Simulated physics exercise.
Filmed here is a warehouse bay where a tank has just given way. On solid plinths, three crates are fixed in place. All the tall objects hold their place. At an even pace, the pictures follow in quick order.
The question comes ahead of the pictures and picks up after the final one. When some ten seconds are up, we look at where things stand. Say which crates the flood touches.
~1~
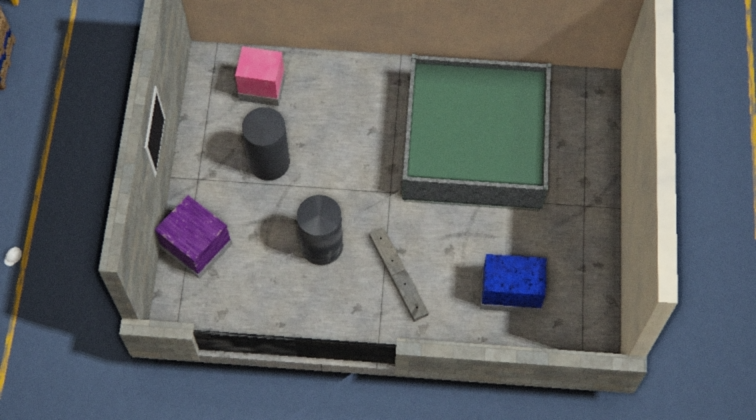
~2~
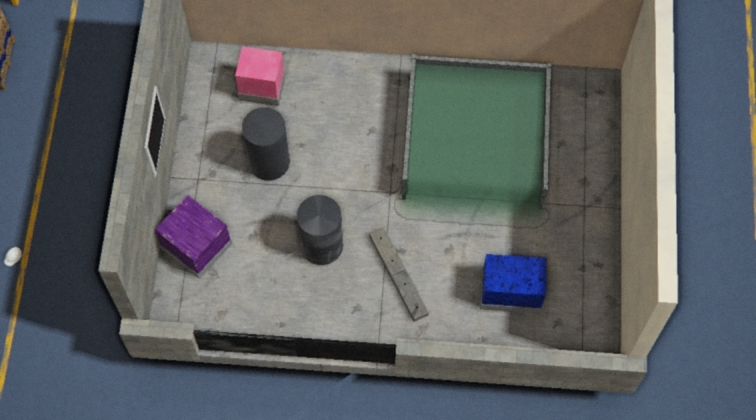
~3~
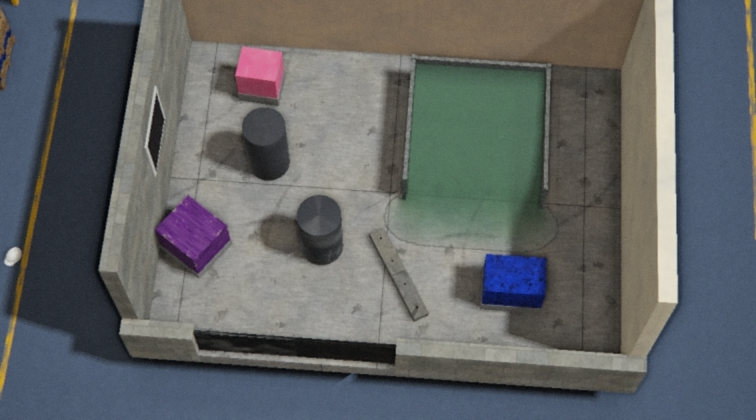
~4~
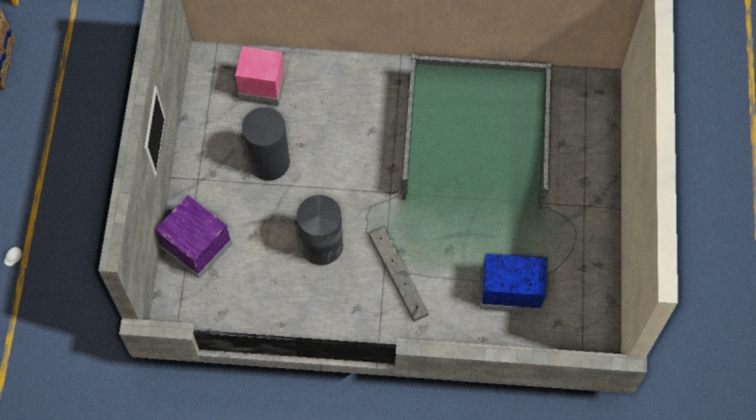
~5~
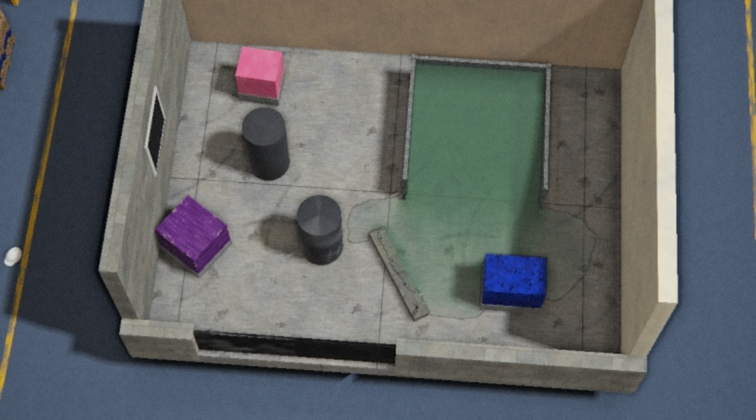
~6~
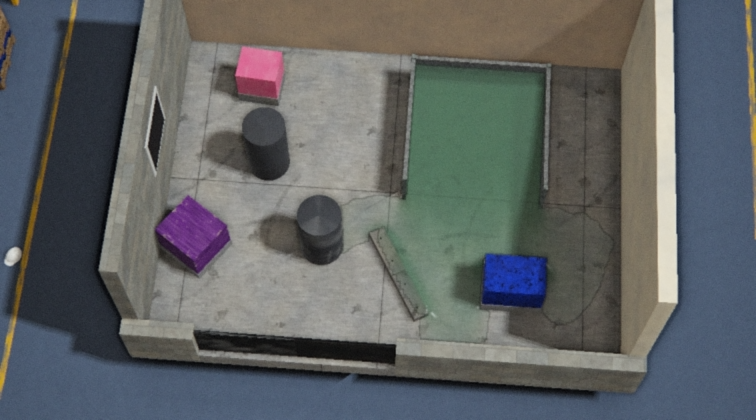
The pink crate avoids any dampness from the water; the blue crate gets dampened by the water; the purple crate gets dampened by the water.
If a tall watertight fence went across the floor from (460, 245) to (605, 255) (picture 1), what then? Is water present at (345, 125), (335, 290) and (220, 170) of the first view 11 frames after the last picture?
In turn: Not flooded, wet, free of water.
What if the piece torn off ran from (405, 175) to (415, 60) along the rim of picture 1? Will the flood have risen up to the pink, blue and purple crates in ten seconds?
I'd say the pink crate is overrun, while the blue crate stays clear and the purple crate is overrun.
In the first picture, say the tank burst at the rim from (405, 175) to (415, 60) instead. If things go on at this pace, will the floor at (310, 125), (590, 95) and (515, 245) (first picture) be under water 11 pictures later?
Sodden, then spared, then spared.
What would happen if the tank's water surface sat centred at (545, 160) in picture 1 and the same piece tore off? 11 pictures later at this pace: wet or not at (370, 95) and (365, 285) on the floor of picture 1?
The first spot is not reached and the second is inundated.
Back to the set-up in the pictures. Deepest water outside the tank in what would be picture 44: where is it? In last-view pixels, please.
About (567, 117).
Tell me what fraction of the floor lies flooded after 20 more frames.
About 70 per cent.
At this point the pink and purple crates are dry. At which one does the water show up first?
I'd pick the purple one.
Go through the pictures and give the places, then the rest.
The first picture shows the water tank at (478, 123) is whole and still.
In the second picture, the front is at (398, 201), out from the gap at (473, 194).
In the third picture, the front is at (392, 222), out from the gap at (473, 196).
In the fourth picture, water pours out at (473, 196) and has run to (372, 232).
In the fifth picture, water pours out at (473, 197) and has run to (572, 279).
In the sixth picture, the front is at a hidden place, out from the gap at (473, 197).
A moment on, water covers 30 % of the floor; the pink crate not reached, the blue crate water round its plinth, the purple crate not reached.
Next, water covers 45 % of the floor; the pink crate not reached, the blue crate water round its plinth, the purple crate not reached.
Then, water covers 70 % of the floor; the pink crate not reached, the blue crate water round its plinth, the purple crate water round its plinth.
Later, water covers 90 % of the floor; the pink crate water round its plinth, the blue crate water round its plinth, the purple crate water round its plinth.
In the end, water covers 100 % of the floor; the pink crate stayed above the water, the blue crate was topped, the purple crate was topped.
